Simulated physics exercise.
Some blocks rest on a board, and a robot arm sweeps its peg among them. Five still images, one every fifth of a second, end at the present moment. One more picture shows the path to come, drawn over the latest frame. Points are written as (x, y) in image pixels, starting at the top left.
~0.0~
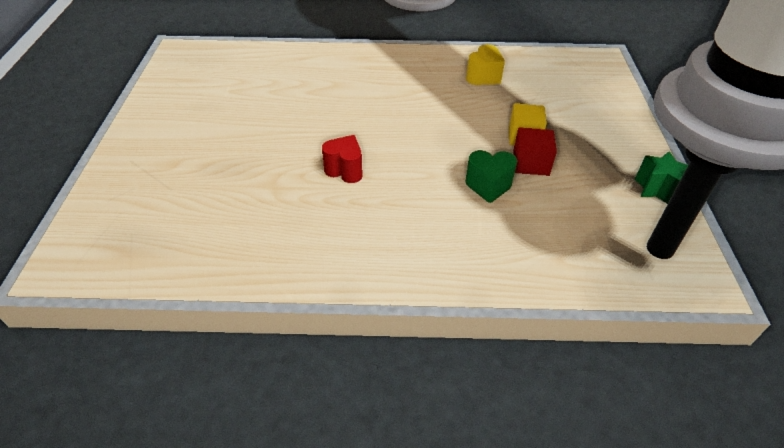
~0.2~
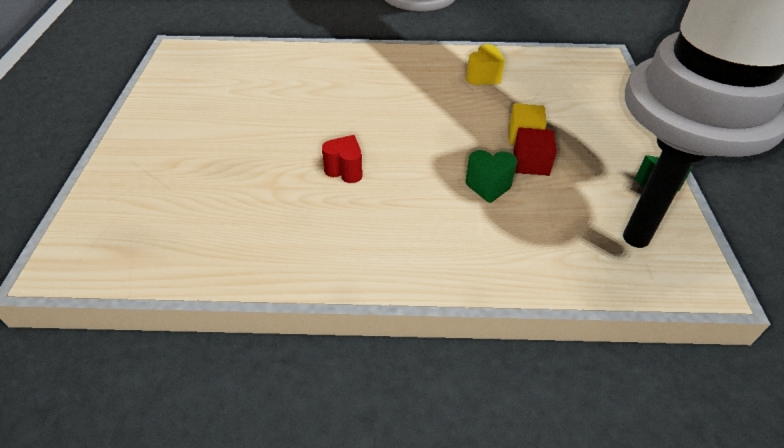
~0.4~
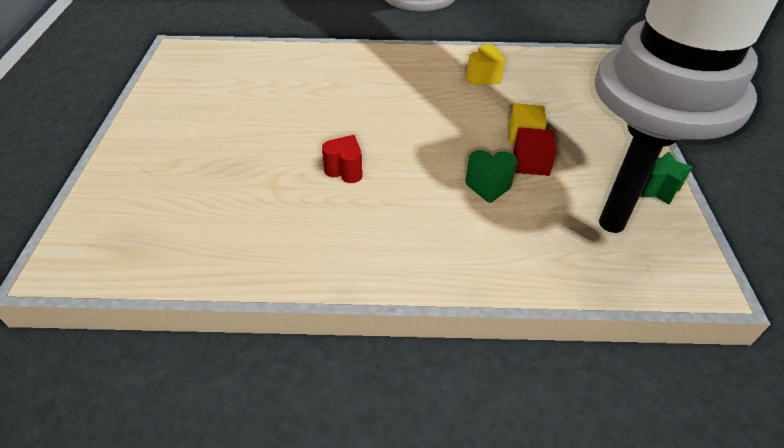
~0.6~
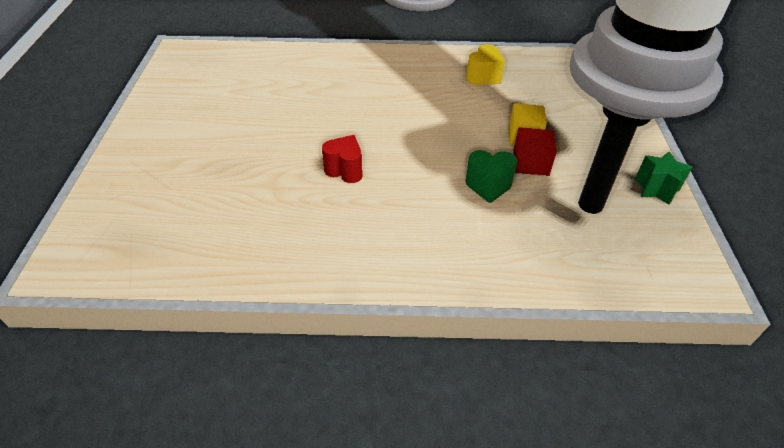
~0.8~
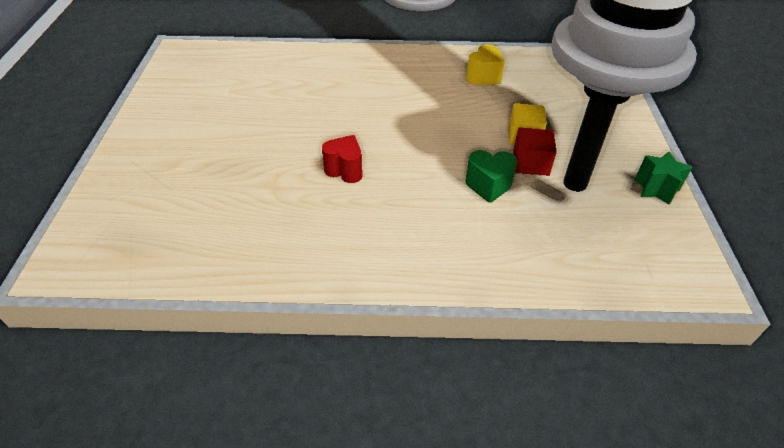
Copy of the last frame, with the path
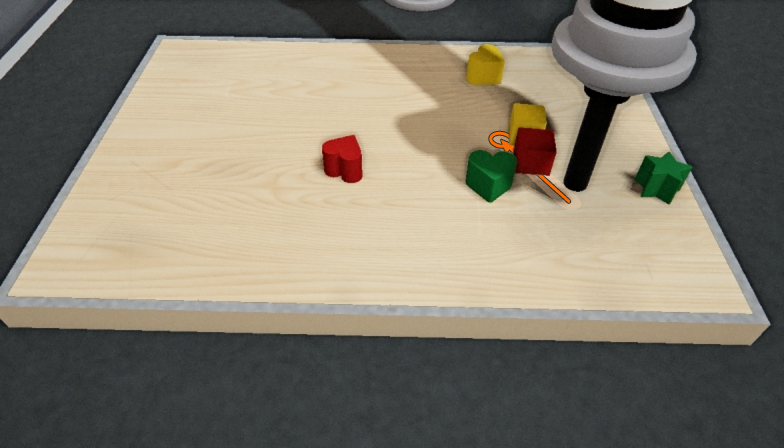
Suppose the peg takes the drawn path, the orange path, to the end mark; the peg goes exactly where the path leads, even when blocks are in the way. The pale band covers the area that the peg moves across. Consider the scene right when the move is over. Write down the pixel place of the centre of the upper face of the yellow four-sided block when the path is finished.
Its top face will be centred at roughly (519, 84).
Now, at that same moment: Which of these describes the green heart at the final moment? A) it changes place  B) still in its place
It's B.
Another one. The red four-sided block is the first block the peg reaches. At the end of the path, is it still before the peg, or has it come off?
It sits in front of the peg.
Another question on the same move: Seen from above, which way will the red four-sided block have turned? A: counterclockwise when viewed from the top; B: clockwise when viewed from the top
B (clockwise when viewed from the top)
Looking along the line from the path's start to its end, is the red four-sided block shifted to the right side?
That would be a yes.
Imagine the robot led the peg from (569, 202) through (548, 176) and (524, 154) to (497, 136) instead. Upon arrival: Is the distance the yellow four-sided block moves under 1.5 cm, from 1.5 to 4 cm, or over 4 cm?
Final distance: More than 4 cm.
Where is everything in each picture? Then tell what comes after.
The first frame shows peg's lower end at (660, 250); green heart at (493, 162); yellow four-sided block at (530, 113); red four-sided block at (537, 139).
The second frame shows peg at (636, 239); blocks still.
The third frame shows peg at (612, 224); blocks still.
The fourth frame shows peg at (591, 206); blocks still.
The fifth frame shows peg at (575, 184); green heart at (493, 162); yellow four-sided block at (530, 113); red four-sided block at (537, 139).
Drawn move, straight from (569, 202) to (501, 140).
What follows on the original path. One third of the way, peg at (549, 162); red four-sided block at (535, 136).
Two thirds of the way, peg at (526, 141); yellow four-sided block at (522, 98); red four-sided block at (518, 116).
At the end, peg at (505, 122); green heart still; yellow four-sided block at (519, 84), turned 25° clockwise; red four-sided block at (504, 98), turned 25° clockwise.
